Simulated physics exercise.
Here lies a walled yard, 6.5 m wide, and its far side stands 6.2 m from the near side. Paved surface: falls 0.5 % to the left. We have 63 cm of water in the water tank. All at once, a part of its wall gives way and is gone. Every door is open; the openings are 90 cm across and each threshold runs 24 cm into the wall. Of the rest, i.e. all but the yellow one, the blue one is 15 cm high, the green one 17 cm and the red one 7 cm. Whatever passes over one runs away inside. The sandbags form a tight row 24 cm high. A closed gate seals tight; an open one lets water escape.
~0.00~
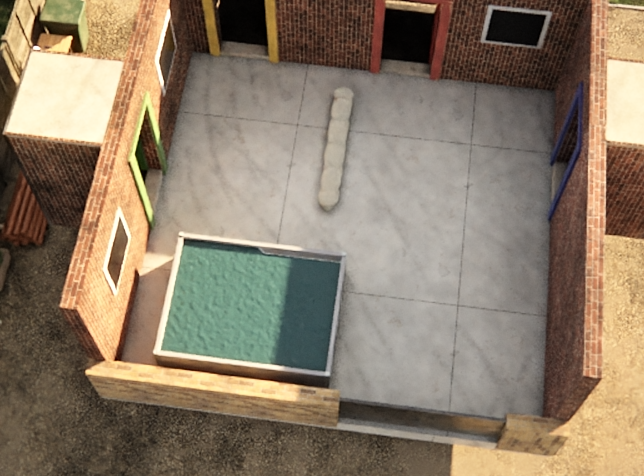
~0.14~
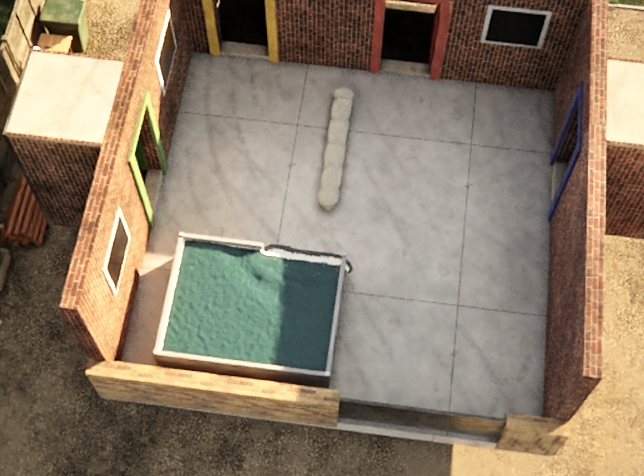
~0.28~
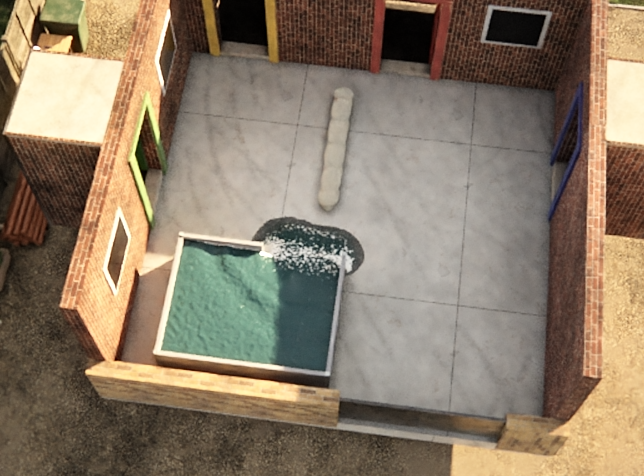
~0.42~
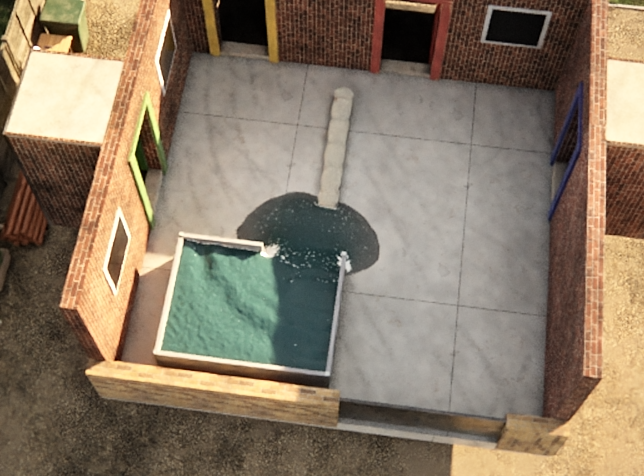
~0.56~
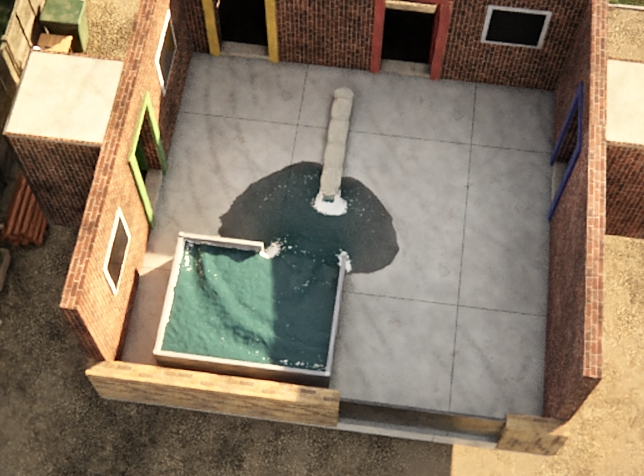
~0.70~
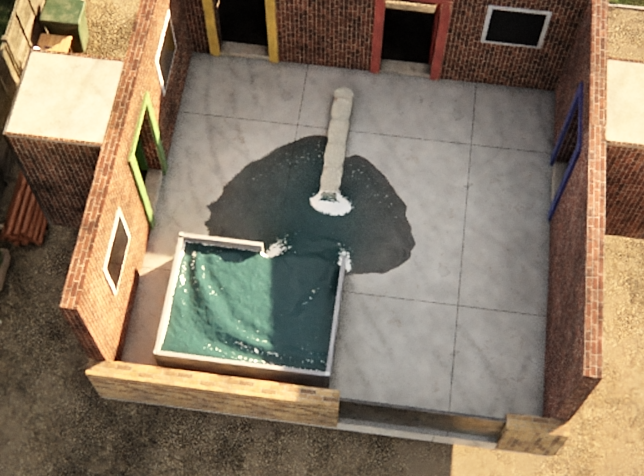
The footage shows a walled yard with a tank of still water before part of its far wall gives way, and water pours onto the paved floor, spreading around a low pale barrier in a widening dark pool.
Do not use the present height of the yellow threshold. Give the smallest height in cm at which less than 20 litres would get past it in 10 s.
Close to 17 cm is just enough.
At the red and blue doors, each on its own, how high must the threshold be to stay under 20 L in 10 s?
You'd want some 11.5 cm at red and some 9.0 cm at blue.
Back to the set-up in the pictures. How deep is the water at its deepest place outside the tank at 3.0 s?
32 cm.
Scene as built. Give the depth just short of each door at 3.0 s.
Depths in cm - yellow: 20, blue: 12, green: 1, red: 15.
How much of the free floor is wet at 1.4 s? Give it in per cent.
About 35 per cent.
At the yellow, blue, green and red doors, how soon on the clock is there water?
Door yellow: 1.6 seconds; door blue: 2.4 seconds; door green: 2.0 seconds; door red: 1.5 seconds.
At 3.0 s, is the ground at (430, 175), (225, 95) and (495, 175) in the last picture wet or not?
Status: Submerged / submerged / submerged.
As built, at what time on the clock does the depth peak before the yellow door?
3.0 s.
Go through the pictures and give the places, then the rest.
Still water, 63 cm deep, in the water tank at (252, 304); the yellow door at (241, 22) is dry, in the first picture.
The gap is on the far side, the front 0.3 m out at a hidden place; the back of the water tank holds 63 cm, in the second picture.
The gap is on the far side, the front 0.8 m out at (286, 222); the back of the water tank holds 63 cm, in the third picture.
Water pours out on the far side and has run 1.3 m, to (294, 197); about 9 cm deep outside, 63 cm at the back, in the fourth picture.
The front is at (302, 167), 1.9 m from the gap on the far side; 3.5 m2 of floor is wet, 61 cm left at the back, in the fifth picture.
The front is at (314, 140), 2.4 m from the gap on the far side; 4.8 m2 of floor is wet, 55 cm left at the back; 2.1 m in a straight line remain to the yellow door at (241, 22), in the sixth picture.
After 1.4 s water covers 35 % of the floor, deepest (38 cm) near (331, 214); it has not reached the yellow door.
After 3.0 s water covers 55 % of the floor, deepest (32 cm) near (545, 102); 20 cm at the yellow door, 47 litres in over its 9 cm threshold.
After 10.0 s water covers 95 % of the floor, deepest (12 cm) near (303, 402); 10 cm at the yellow door, 145 litres in over its 9 cm threshold.
At the yellow door as built, the water arrived by 1.7 s and peaked near 20 cm at 3.0 s.
With a threshold of 15.5 cm, 34 litres would have come in within the 10 s; with 21 cm, 4 litres. So under 20 litres takes about 17 cm.
